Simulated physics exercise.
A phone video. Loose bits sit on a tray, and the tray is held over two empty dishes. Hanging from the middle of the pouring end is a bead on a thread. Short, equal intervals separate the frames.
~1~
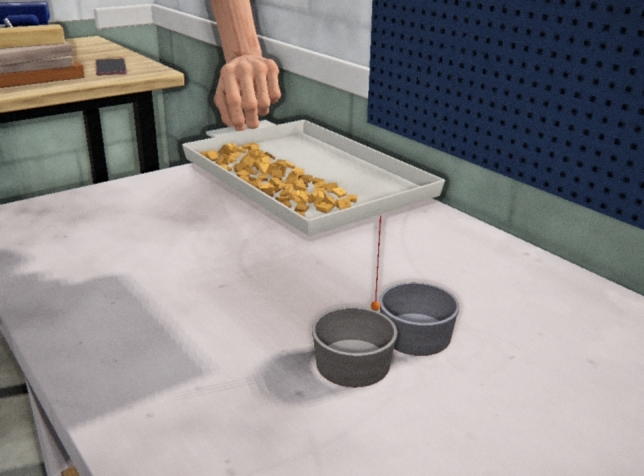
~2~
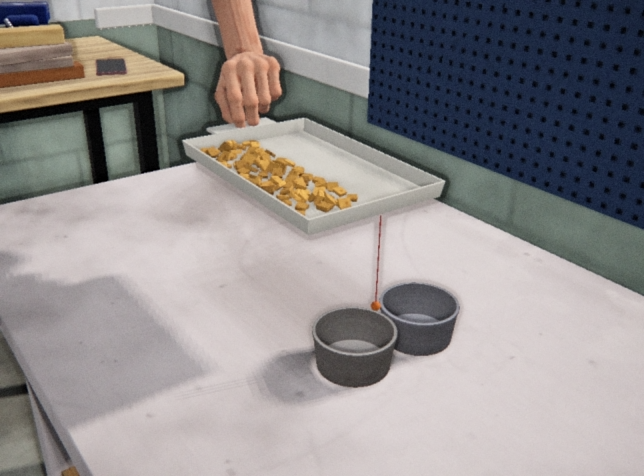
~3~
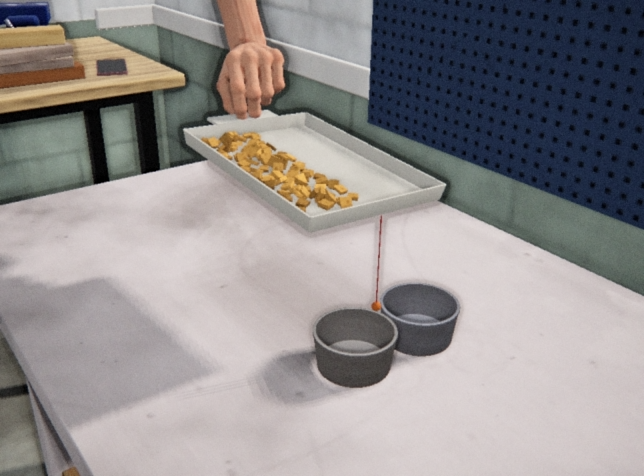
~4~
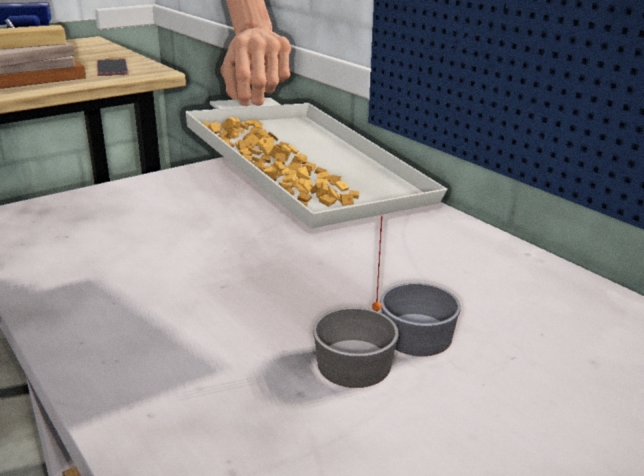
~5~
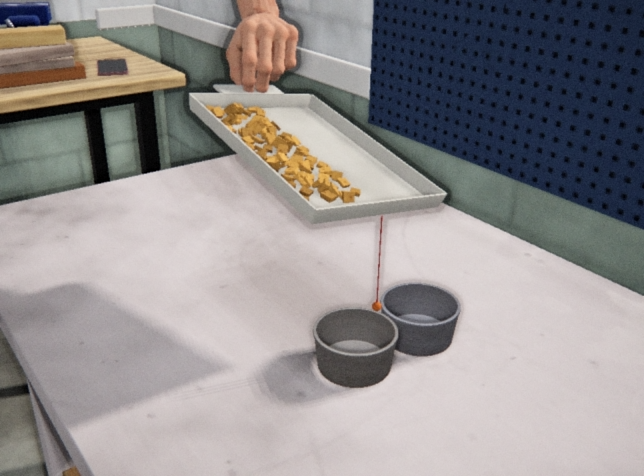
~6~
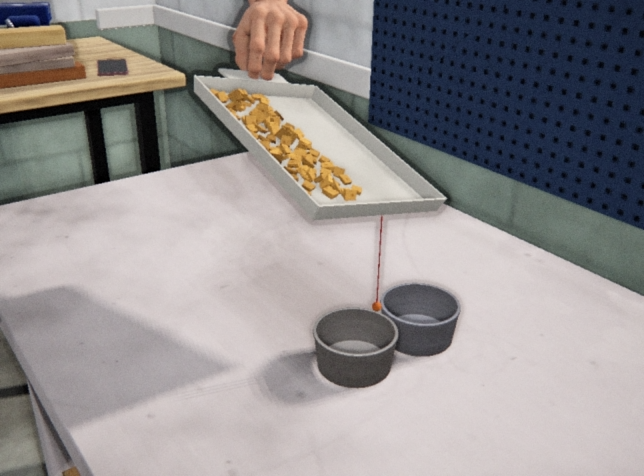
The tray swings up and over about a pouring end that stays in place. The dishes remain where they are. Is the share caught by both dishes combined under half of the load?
Most is saved.
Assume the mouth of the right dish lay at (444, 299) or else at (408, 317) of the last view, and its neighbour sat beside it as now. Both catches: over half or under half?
Past half, then shy of half.
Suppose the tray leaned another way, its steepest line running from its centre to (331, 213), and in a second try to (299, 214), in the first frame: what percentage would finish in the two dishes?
Lab note: Case 1 near 40 %, case 2 near 20 %.
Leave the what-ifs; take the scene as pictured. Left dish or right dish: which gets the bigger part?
That would be the right of the two, then.
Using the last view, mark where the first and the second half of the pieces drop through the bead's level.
I'd say close to (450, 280) at first and close to (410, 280) later on.
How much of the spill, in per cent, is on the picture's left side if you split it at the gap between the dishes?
I make it about 0 percent or so.
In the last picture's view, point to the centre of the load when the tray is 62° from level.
I'd put the middle of the pieces at roughly (407, 189).
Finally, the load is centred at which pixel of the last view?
Around (427, 326), give or take.
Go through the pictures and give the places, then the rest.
In the first frame, corners of the pouring end (309, 219) and (441, 180), level; middle of the load (273, 170), cereal squares; left dish (380, 364); right dish (445, 334); bead on its thread (375, 306).
In the second frame, corners of the pouring end (310, 218) and (441, 181), level; middle of the load (273, 168).
In the third frame, corners of the pouring end (311, 216) and (442, 184), tipped barely, lowest at the right corner; middle of the load (275, 162).
In the fourth frame, corners of the pouring end (314, 212) and (443, 188), tipped a little, lowest at the right corner; middle of the load (277, 153).
In the fifth frame, corners of the pouring end (317, 208) and (443, 193), tipped a little, lowest at the right corner; middle of the load (279, 144).
In the sixth frame, corners of the pouring end (320, 204) and (443, 197), tipped clearly, lowest at the right corner; middle of the load (283, 135); left dish (381, 365); right dish (446, 334).
Just after the last frame, tray tipped steeply; almost all on the tray; just a few in the air.
A moment on, tray tipped right over; roughly a quarter on the tray; roughly a third in the right dish; roughly a quarter outside both; about a tenth in the air.
Further on, tray tipped past a quarter turn; roughly two thirds in the right dish; roughly a third outside both.
When it is over, tray tipped past a quarter turn; not one in the left dish; roughly two thirds in the right dish; roughly a third outside both.
